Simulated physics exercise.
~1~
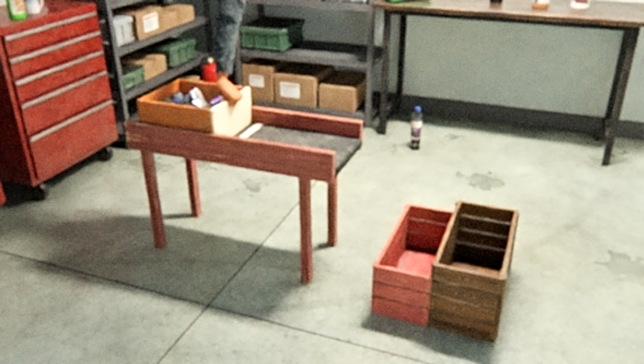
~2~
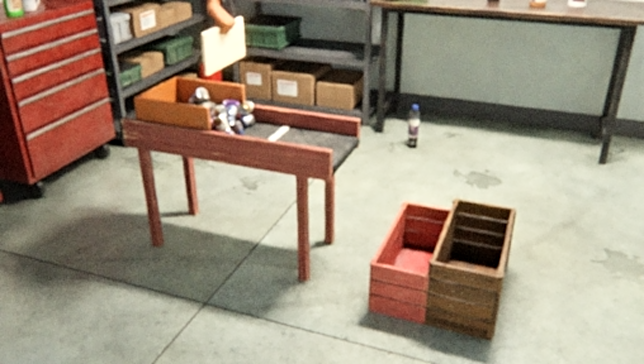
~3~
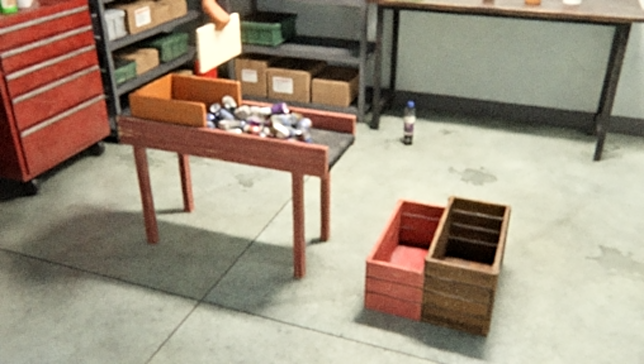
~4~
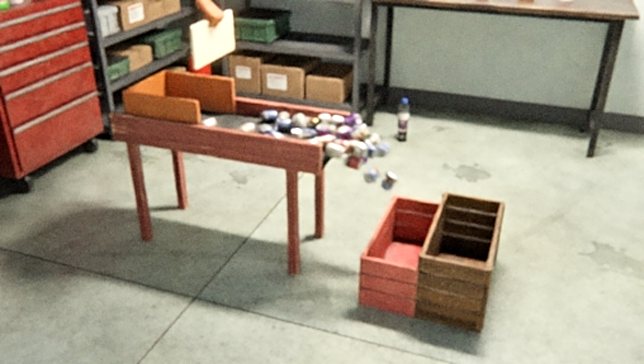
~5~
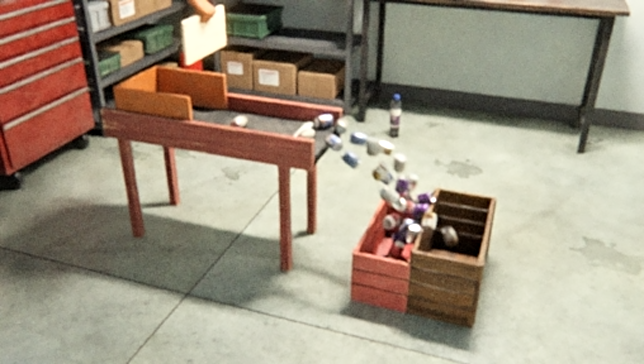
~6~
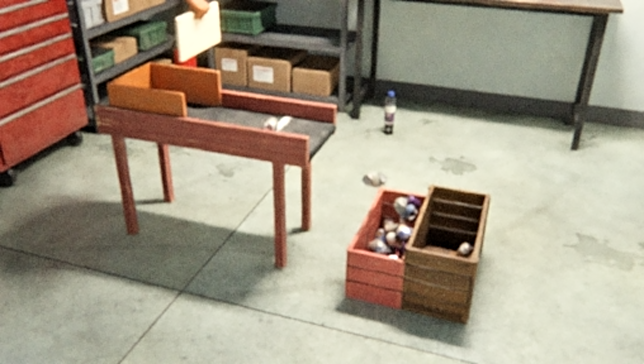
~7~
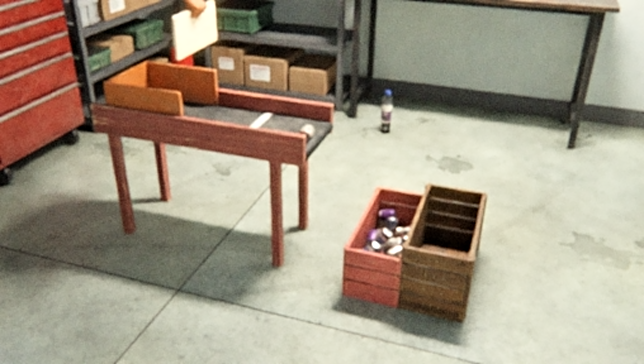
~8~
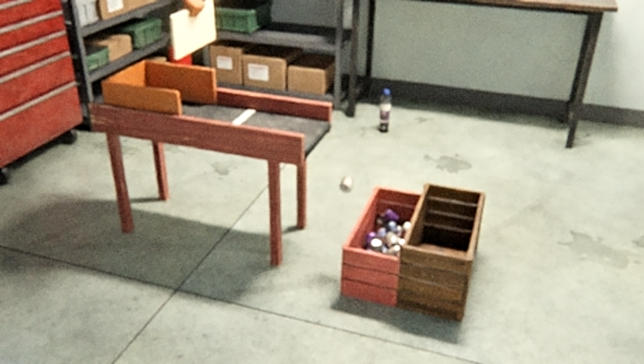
A dark belt on a red-sided table, its small cans held in an orange pen, stands in a workshop seen from slightly above, with a red tote and a brown wooden bin on the concrete floor to the right. A hand lifts the pale gate, and the cans spill rightward along the belt. They spread into a long cluster, pour off the right end and tumble through the air toward the containers. Most drop into the red tote, while a few stray toward the wooden bin. One last can leaves the belt and ends on the floor just short of the tote.
